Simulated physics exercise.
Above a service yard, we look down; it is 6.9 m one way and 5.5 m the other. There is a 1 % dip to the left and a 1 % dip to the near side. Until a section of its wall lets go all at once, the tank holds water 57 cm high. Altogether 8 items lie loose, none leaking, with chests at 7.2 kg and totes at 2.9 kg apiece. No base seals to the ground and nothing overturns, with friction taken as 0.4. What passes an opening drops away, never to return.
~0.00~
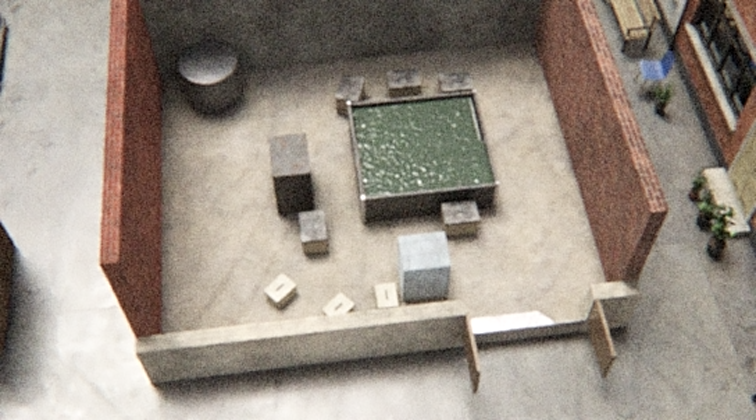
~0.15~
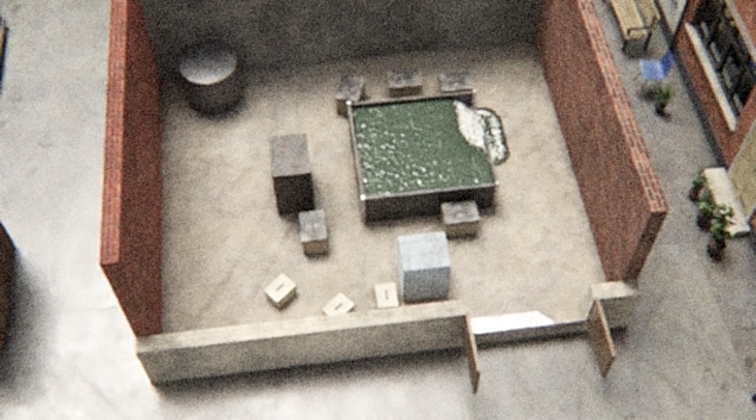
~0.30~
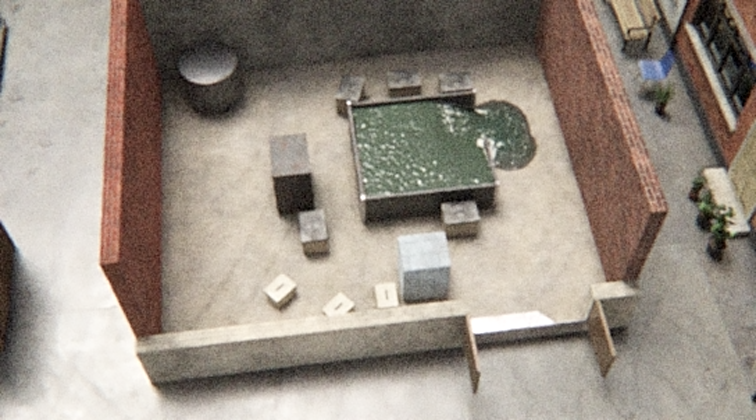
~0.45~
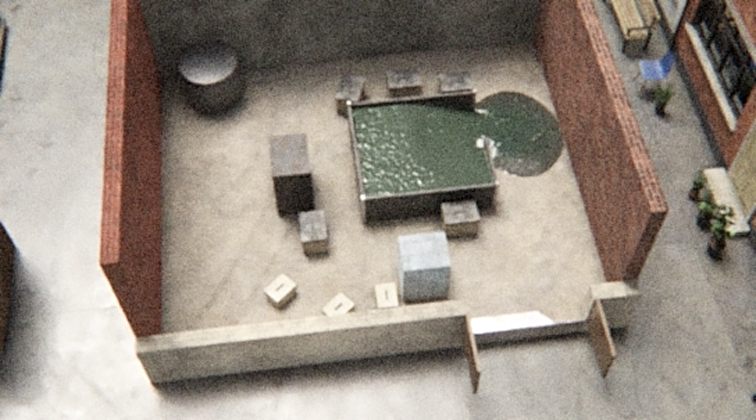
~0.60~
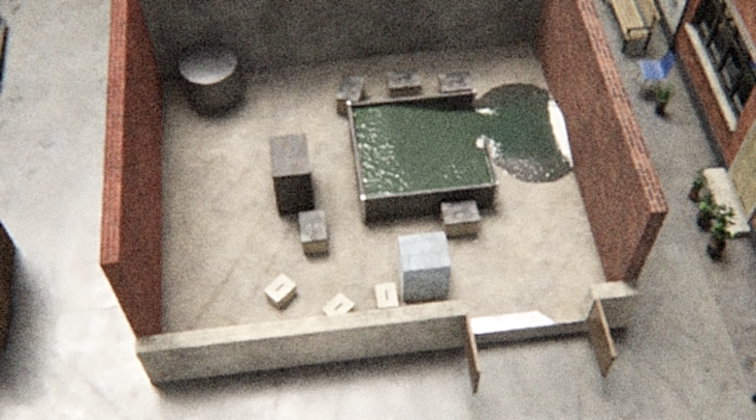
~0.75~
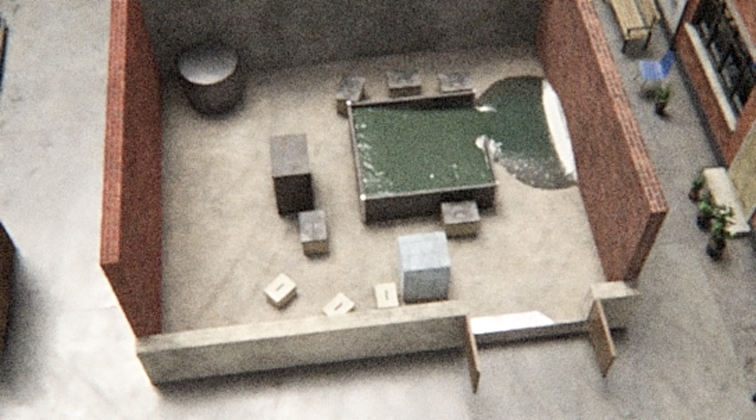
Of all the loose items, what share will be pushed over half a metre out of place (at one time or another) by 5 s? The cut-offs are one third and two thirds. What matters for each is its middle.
My guess is the low band, short of a third.
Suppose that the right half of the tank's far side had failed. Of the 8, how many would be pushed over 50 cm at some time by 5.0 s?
That would give 3.
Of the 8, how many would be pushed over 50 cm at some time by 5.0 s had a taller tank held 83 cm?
That would make 3 of them.
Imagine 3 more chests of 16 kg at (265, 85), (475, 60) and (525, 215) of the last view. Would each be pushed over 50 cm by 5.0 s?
The first comes out within the limit, the second beyond the limit, the third beyond the limit.
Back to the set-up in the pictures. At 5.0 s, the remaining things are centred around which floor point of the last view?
That lands at roughly (343, 220).
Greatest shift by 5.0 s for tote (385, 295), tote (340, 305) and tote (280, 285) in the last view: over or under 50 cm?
Within the mark, within the mark, within the mark.
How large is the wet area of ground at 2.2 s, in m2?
The covered patch comes to about 13 m2.
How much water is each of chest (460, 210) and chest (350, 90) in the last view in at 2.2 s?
Some 0 cm at the first, some 0 cm at the second.
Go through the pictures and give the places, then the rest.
In the first picture, a chest at (456, 81) rests on the ground; a chest at (461, 211) rests on the ground; 3.9 m2 under water; 0 of 8 have shifted.
In the second picture, a chest at (456, 81), on the bottom; a chest at (461, 211) rests on the ground; 4.4 m2 under water; 0 of 8 have shifted.
In the third picture, a chest at (456, 81), on the bottom; a chest at (461, 211), on the bottom; 5.1 m2 under water; 0 of 8 have shifted.
In the fourth picture, a chest at (456, 81), on the bottom; a chest at (461, 211), on the bottom; 6.0 m2 under water; 0 of 8 have shifted.
In the fifth picture, a chest at (456, 81) rests on the ground; a chest at (461, 211), on the bottom; 6.6 m2 under water; 0 of 8 have shifted.
In the sixth picture, a chest at (456, 81), on the bottom; a chest at (461, 211), on the bottom; water covers 7.0 m2; 0 of 8 have shifted.
After 1.1 s 0 of 8 are over 50 cm from their spots; 0 afloat.
After 2.2 s 0 of 8 are over 50 cm from their spots; 0 afloat.
After 3.5 s 1 of 8 are over 50 cm from their spots; 1 afloat.
After 5.0 s 2 of 8 are over 50 cm from their spots, and 2 have been at some point; 0 afloat.
